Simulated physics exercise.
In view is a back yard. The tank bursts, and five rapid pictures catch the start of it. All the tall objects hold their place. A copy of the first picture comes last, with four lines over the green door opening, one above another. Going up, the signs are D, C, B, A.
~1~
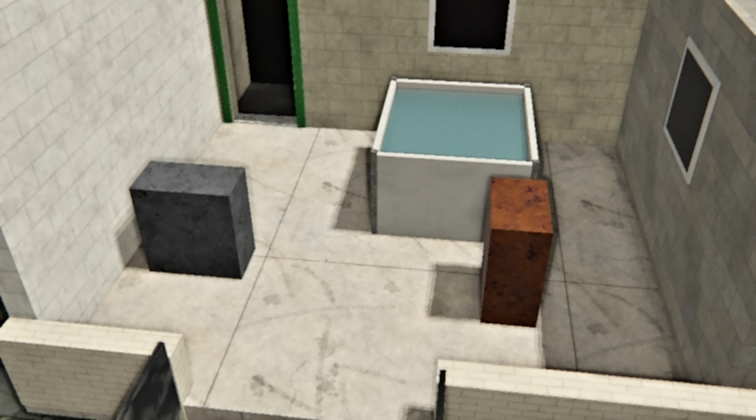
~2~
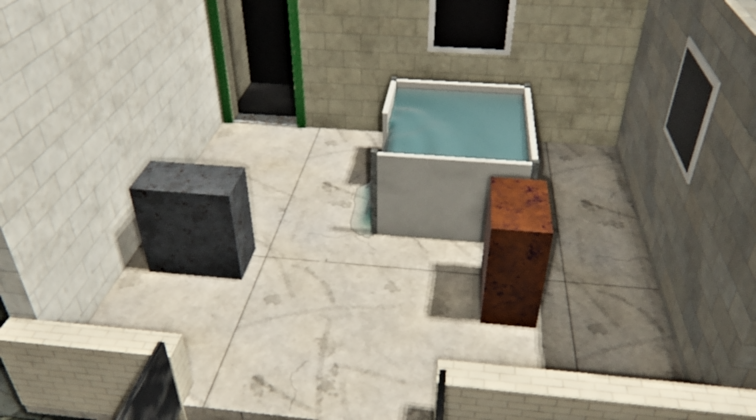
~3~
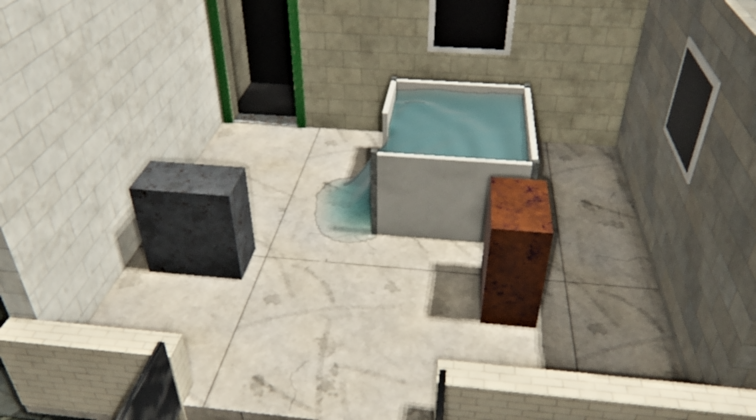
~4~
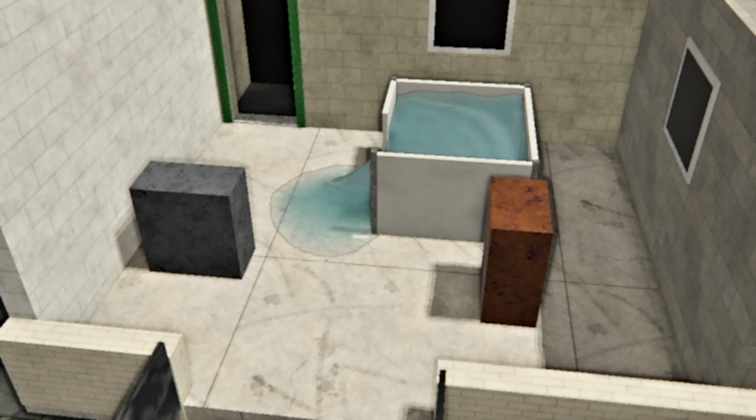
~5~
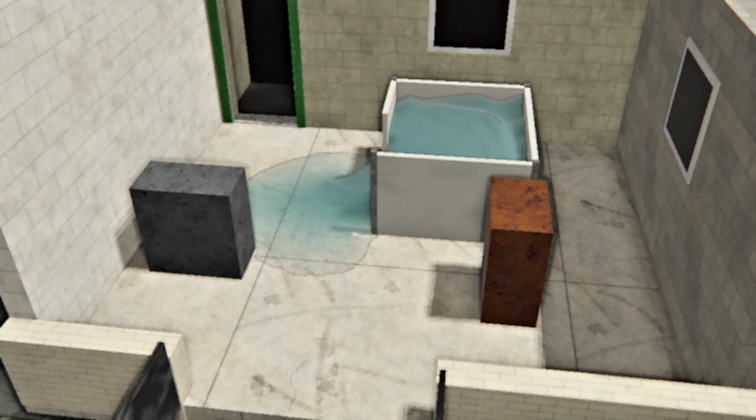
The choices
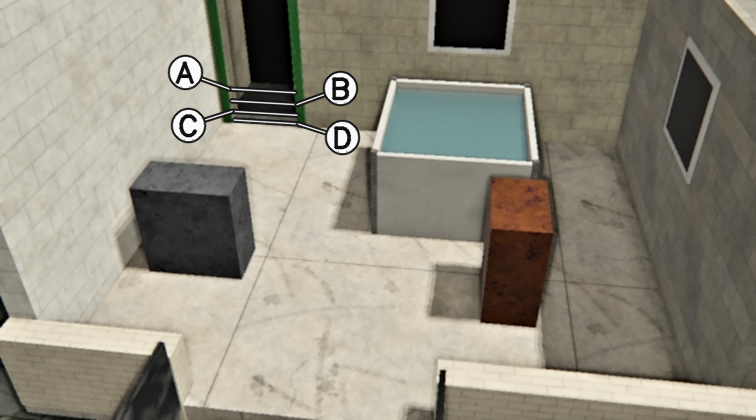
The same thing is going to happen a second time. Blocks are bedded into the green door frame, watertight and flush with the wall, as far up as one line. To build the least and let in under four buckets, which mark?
Line B just does it.
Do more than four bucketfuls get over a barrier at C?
Yes, it does.
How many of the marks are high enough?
Two of them.
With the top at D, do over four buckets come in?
Yes.
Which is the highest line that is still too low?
It is C.
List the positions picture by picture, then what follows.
Water in the tank at rest, its middle at (457, 124); foot of the green doorway at (265, 125); open gate at (307, 342).
Water covers 1 % of the ground and shows as far out as (370, 211).
Water covers 4 % of the ground and shows as far out as (334, 184).
Water covers 8 % of the ground and shows as far out as (292, 186).
Water covers 15 % of the ground and shows as far out as (269, 255).
On the marked copy, A at (262, 90); B at (263, 102); C at (264, 113); D at (265, 121); from the bottom up D, C, B, A.
Choosing A, nothing gets over.
Choosing B, a bucket or two gets in.
Choosing C, about 14 bucketfuls get in.
Choosing D, dozens of bucketfuls pour in.
